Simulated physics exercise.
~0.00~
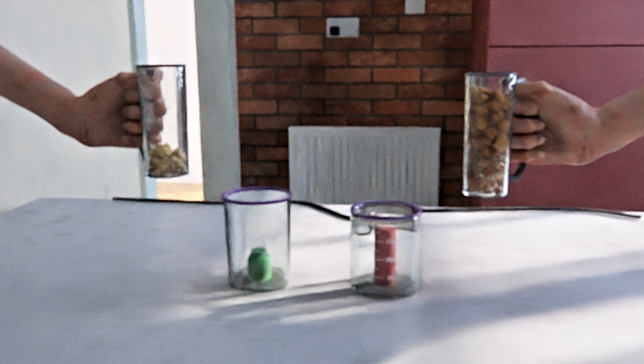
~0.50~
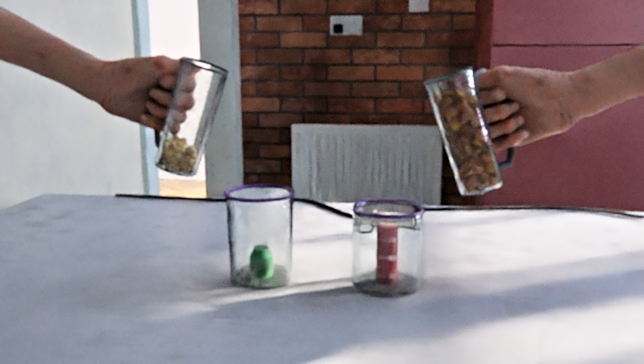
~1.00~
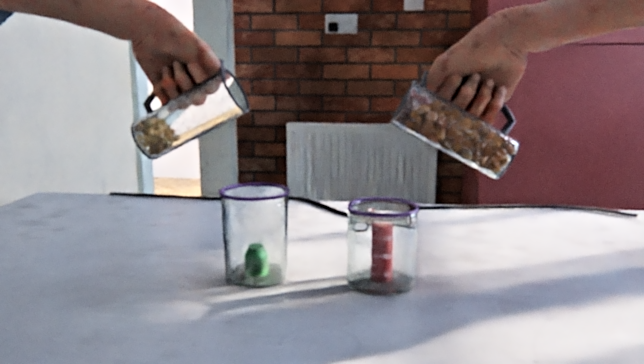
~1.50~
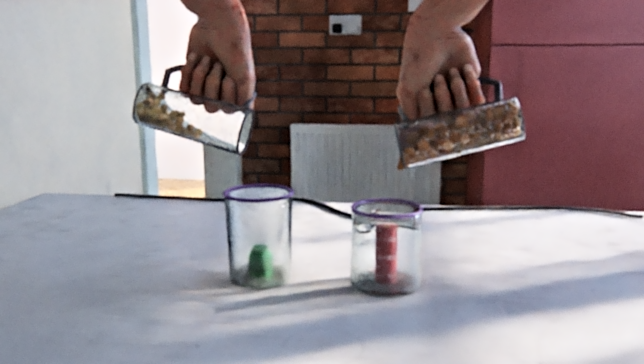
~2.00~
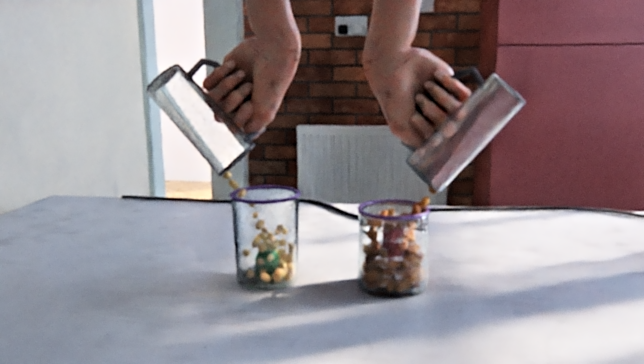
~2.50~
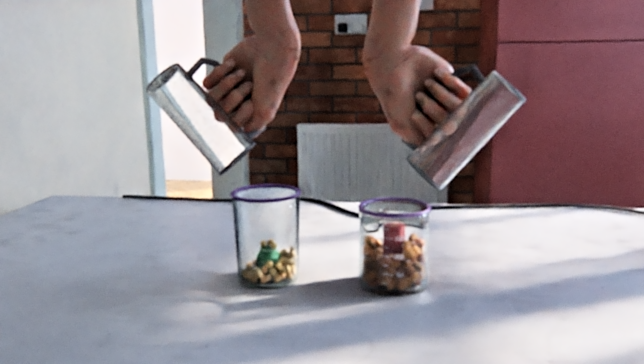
Two hands tipped clear mugs of small tan and brown pieces over two see-through containers, pouring them around a green object on the left and a red one on the right, until both mugs were empty and both objects still poked out.
